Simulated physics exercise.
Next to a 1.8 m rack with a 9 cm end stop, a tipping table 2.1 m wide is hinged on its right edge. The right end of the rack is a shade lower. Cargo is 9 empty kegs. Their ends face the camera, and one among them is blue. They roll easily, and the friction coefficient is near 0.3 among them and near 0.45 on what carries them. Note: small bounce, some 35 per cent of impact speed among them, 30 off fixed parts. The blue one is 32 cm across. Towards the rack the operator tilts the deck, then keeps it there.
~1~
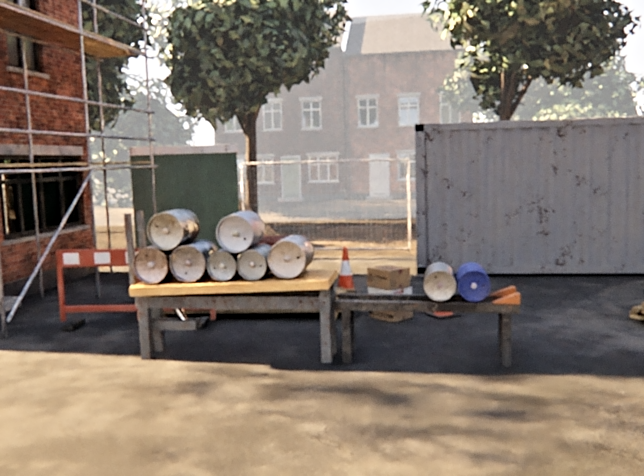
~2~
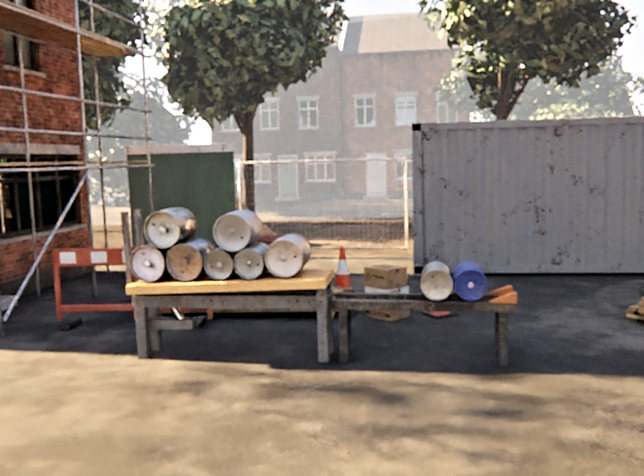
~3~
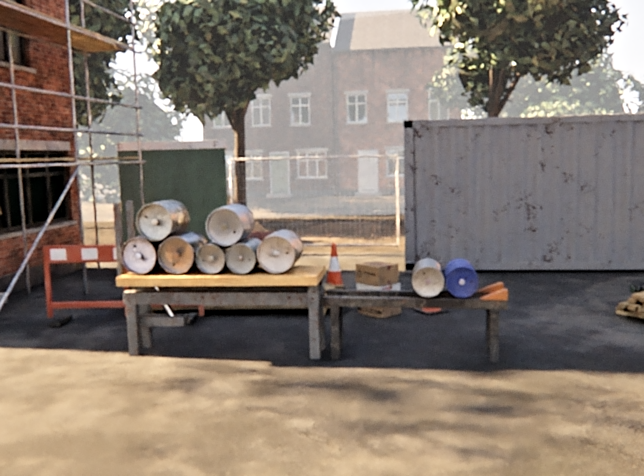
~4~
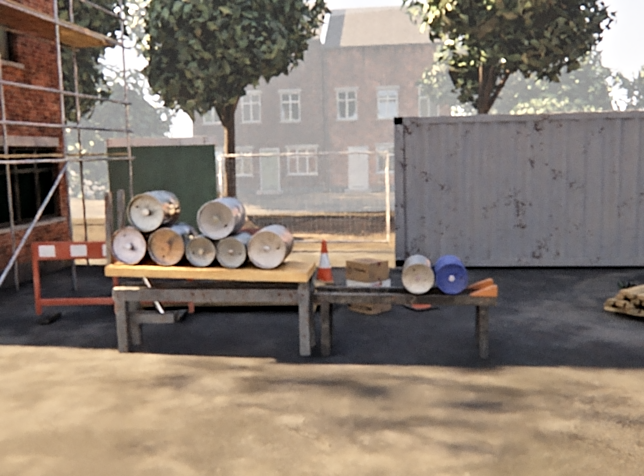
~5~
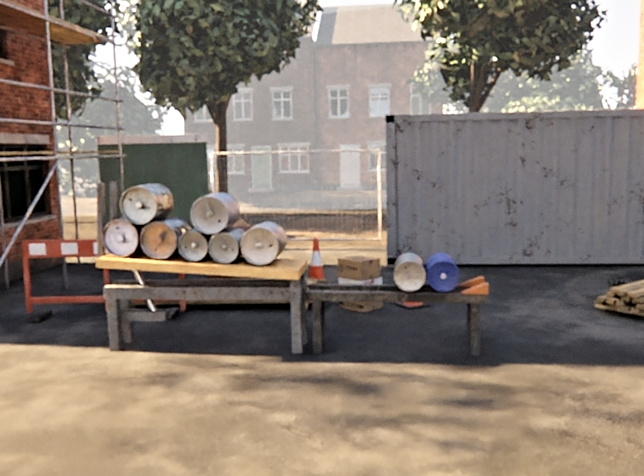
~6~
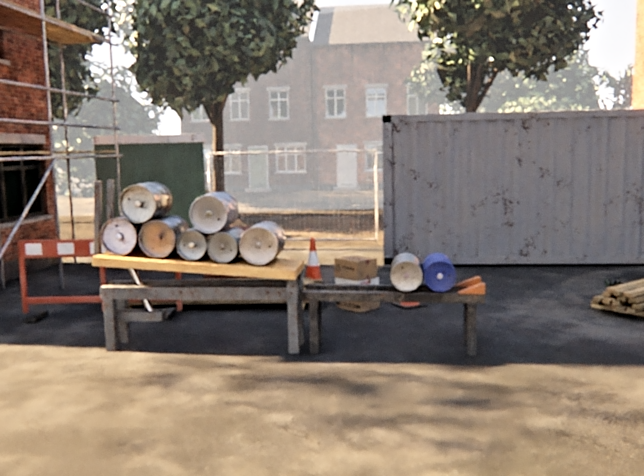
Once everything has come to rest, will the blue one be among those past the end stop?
No.
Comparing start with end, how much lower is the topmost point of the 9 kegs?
0 cm.
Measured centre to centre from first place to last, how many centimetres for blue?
About: Blue 20.
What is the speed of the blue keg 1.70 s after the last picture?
Reading: Roughly 0.0 m/s.
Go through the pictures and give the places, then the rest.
Blue (474, 287); deck tilted 2° back; stop top at (519, 296), in the first picture.
Blue (471, 286); deck tilted 2° back, in the second picture.
Blue (462, 283); deck level, in the third picture.
Blue (452, 279); deck tilted 2° to the rack, in the fourth picture.
Blue (444, 277); deck tilted 4° to the rack, in the fifth picture.
Blue (440, 277); deck tilted 4° to the rack, in the sixth picture.
Then, 1.7 s past the sixth picture, blue is on the rack, 45 cm from the rack's far end; 0 past the stop so far.
Finally (4.0 s after the last picture), blue is on the rack, 20 cm from the rack's far end; 0 past the stop so far.
